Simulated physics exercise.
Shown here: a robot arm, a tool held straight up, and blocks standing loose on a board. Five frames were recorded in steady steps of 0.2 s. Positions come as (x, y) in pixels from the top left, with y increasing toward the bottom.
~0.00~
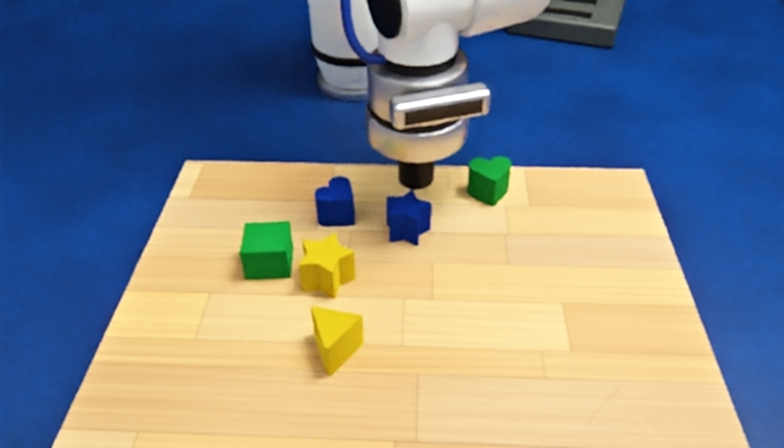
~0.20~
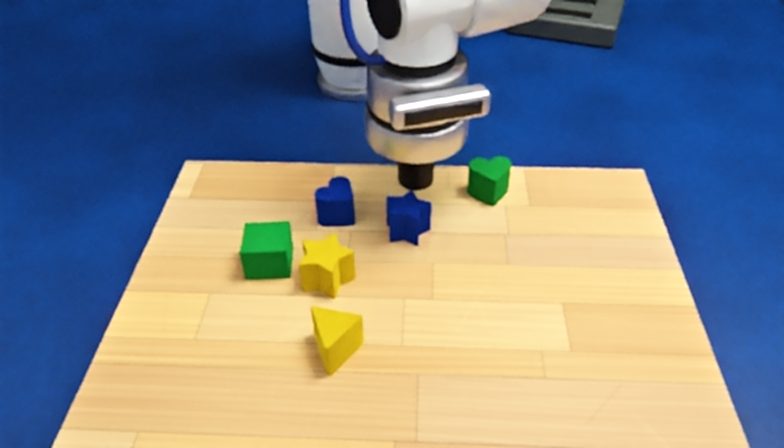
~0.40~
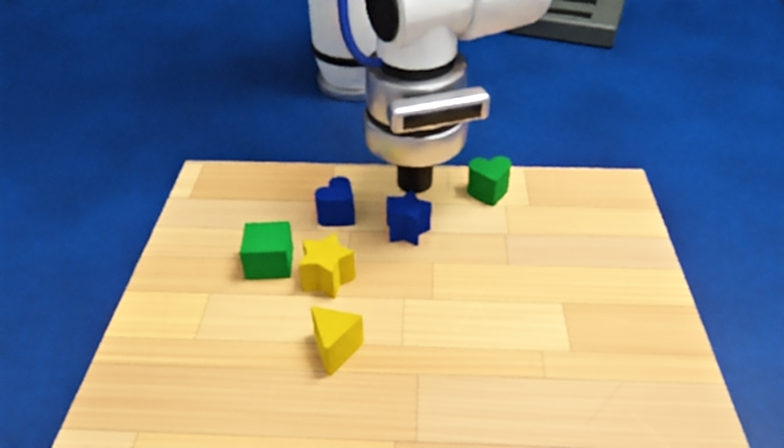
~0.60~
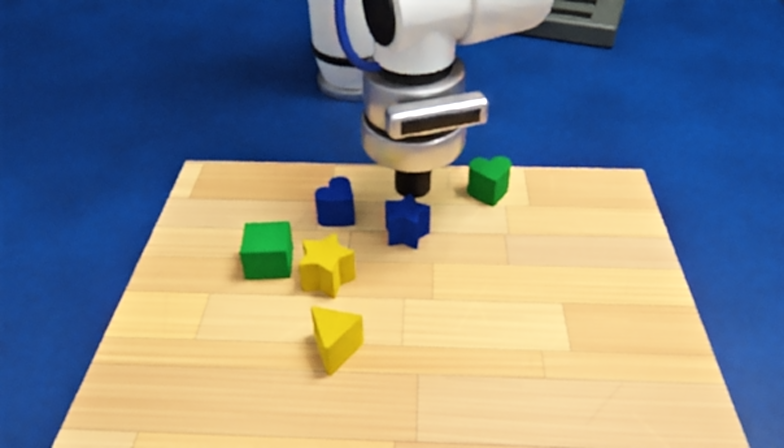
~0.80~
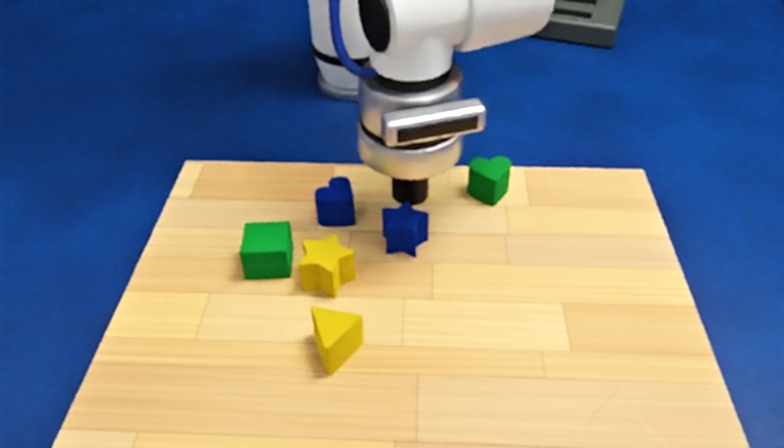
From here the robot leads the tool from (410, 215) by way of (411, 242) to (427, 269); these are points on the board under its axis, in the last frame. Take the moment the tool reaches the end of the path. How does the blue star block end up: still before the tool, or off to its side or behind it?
I'd say it has come free.
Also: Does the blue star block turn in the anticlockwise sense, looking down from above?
I believe not.
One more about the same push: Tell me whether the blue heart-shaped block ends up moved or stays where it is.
When the path is over, the blue heart-shaped block is still on its spot.
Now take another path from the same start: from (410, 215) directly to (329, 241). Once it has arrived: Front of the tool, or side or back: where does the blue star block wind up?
By then it is beside or behind the tool.
The first path, step by step. Halfway along, tool at (411, 222); blue star block at (398, 243), turned 15° clockwise.
At the end, tool at (428, 248); blue heart-shaped block still; blue star block at (399, 258), turned 70° clockwise.
